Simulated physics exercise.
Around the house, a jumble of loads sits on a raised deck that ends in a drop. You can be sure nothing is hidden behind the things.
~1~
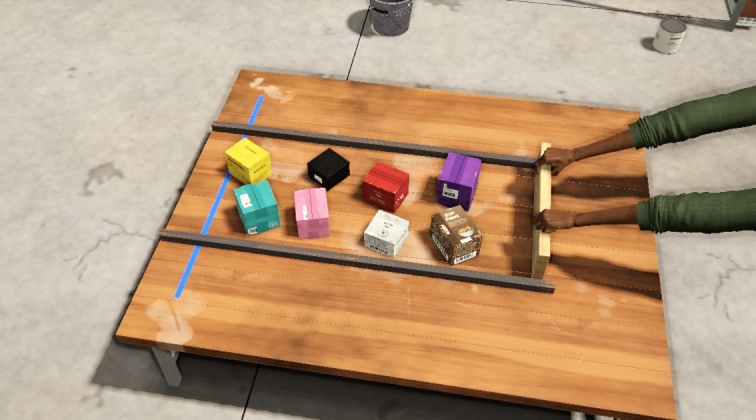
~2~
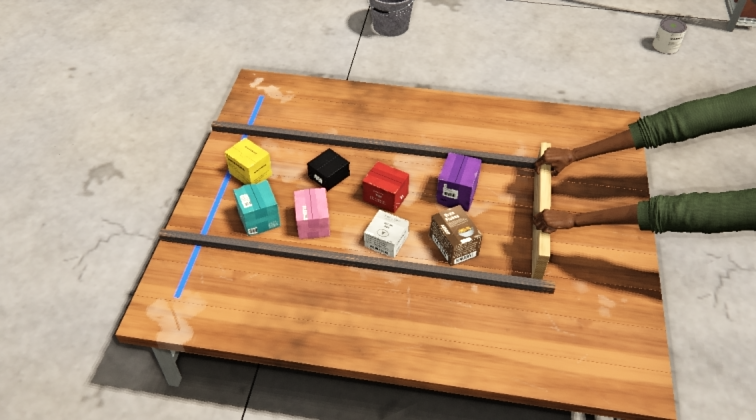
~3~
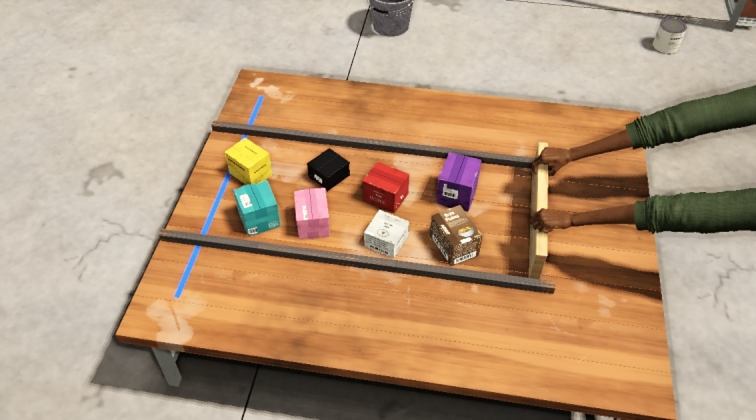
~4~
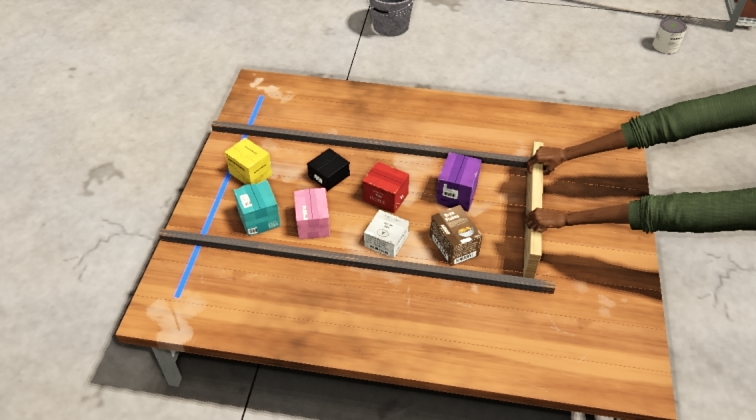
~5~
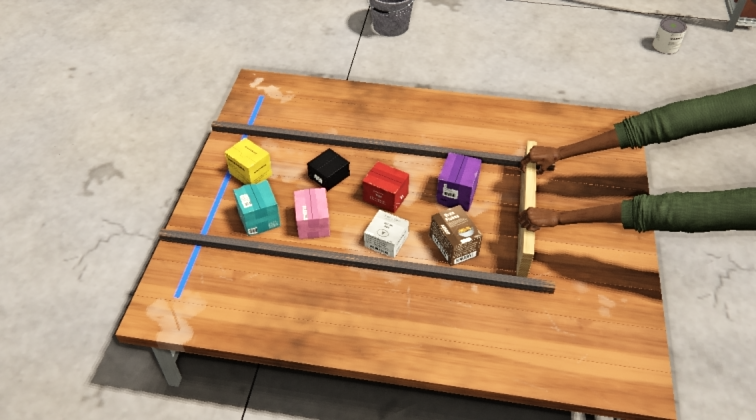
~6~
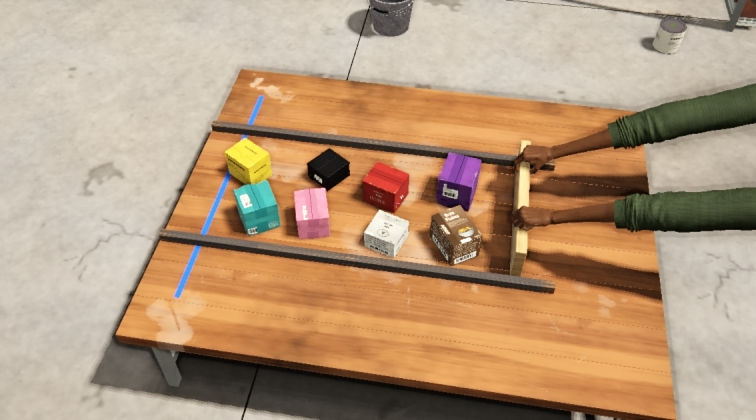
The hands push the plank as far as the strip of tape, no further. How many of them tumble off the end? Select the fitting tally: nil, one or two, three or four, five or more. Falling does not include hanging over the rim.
Tally: Five or more.
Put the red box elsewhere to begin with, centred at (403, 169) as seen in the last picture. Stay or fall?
Set there, the object goes off the end.
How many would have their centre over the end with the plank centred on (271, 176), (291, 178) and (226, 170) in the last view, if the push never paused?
The counts are 1, 1 and 5, in that order.
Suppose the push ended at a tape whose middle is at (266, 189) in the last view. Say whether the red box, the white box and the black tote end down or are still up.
Check: The red box remains in place; the white box remains in place; the black tote remains in place.
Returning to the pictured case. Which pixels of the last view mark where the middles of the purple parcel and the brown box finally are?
In the last picture they sit at about (211, 158) and about (198, 195).
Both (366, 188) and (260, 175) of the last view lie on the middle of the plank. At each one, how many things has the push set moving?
The count reaches 7 first and 8 second.
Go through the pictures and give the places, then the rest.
Yellow box (249, 163); turquoise parcel (257, 208); pink parcel (312, 213); plank (541, 209); tape (225, 184), in the first picture.
Turquoise parcel (257, 208); plank (541, 209), in the second picture.
Pink parcel (312, 214); purple parcel (458, 182), in the third picture.
Yellow box (249, 163); brown box (455, 236), in the fourth picture.
Turquoise parcel (257, 208); white box (387, 234), in the fifth picture.
Yellow box (249, 163); turquoise parcel (257, 208); pink parcel (312, 214); plank (520, 207); tape (225, 184), in the sixth picture.
Soon after, none off yet; yellow box at rest near (249, 163); turquoise parcel at rest near (257, 208); pink parcel displaced a little near (307, 212).
In the end, the number that fall off is five or more; gone, white box, red box, pink parcel, turquoise parcel and yellow box.
